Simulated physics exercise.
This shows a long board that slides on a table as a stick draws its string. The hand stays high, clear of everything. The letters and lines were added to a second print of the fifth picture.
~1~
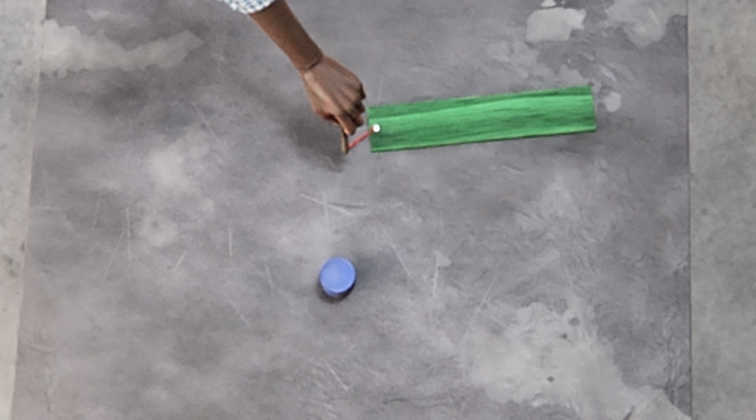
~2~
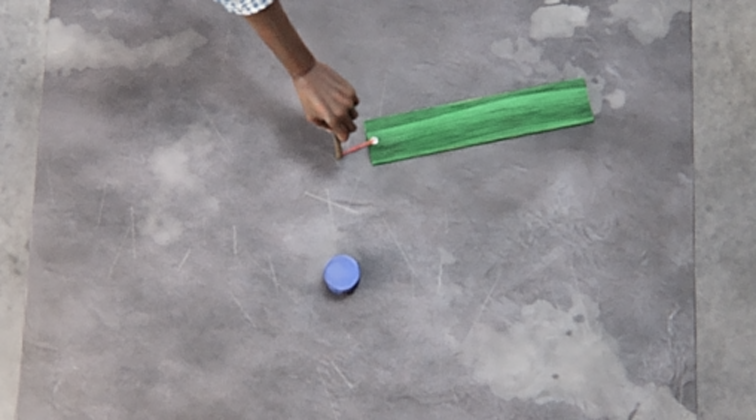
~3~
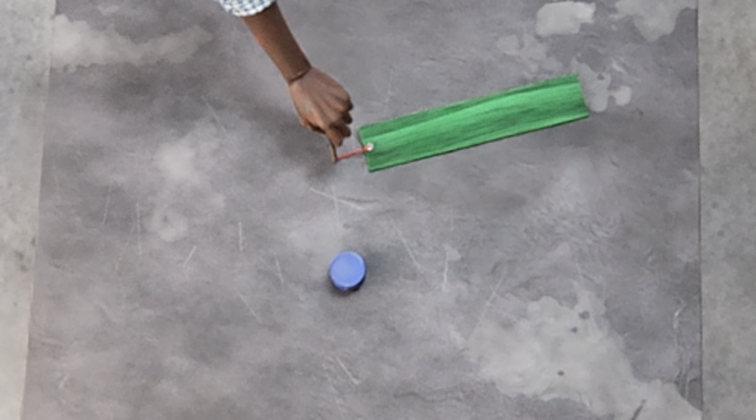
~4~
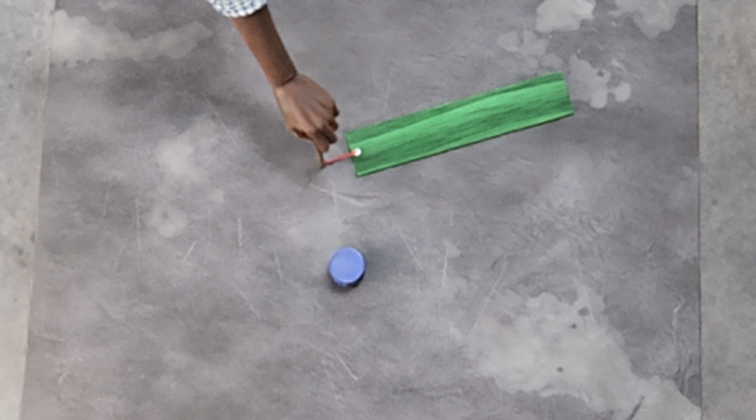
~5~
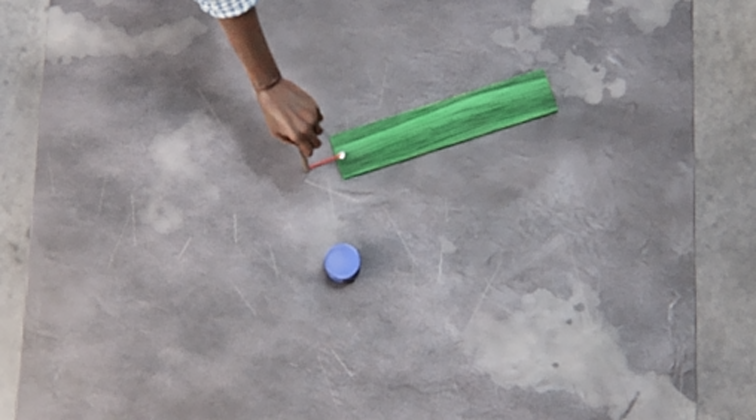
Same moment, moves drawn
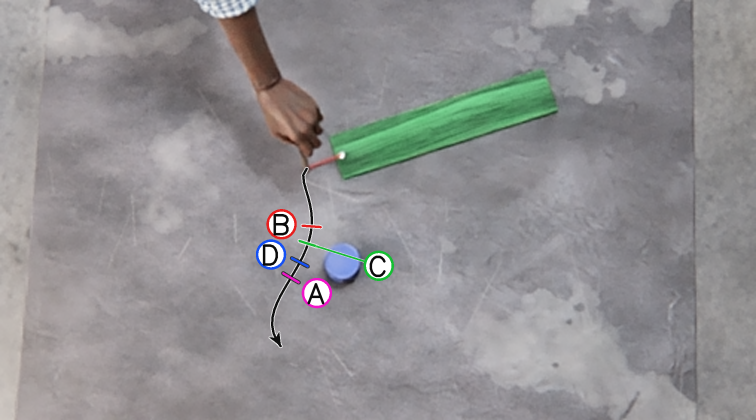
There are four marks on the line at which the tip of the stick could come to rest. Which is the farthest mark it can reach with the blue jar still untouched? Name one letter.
C is the last safe stop.
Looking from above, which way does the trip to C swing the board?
Anticlockwise.
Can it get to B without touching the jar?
Yes.
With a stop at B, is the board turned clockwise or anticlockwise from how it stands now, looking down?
For that mark, anticlockwise.
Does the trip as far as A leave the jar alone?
No.
On the marked copy, A at (291, 278); B at (312, 226); C at (308, 244); D at (300, 262); the route from (307, 169) via (300, 262) to (281, 346).
Taking C. A third of the way, foot of the stick (307, 195), middle of the board (434, 129).
Two thirds of the way, foot of the stick (312, 222), middle of the board (429, 139).
When it is over, foot of the stick (308, 244), middle of the board (420, 151); nothing has been touched.
As for the rest, A is too far, the jar has been hit; B is safe but short; D is too far, the jar has been hit.
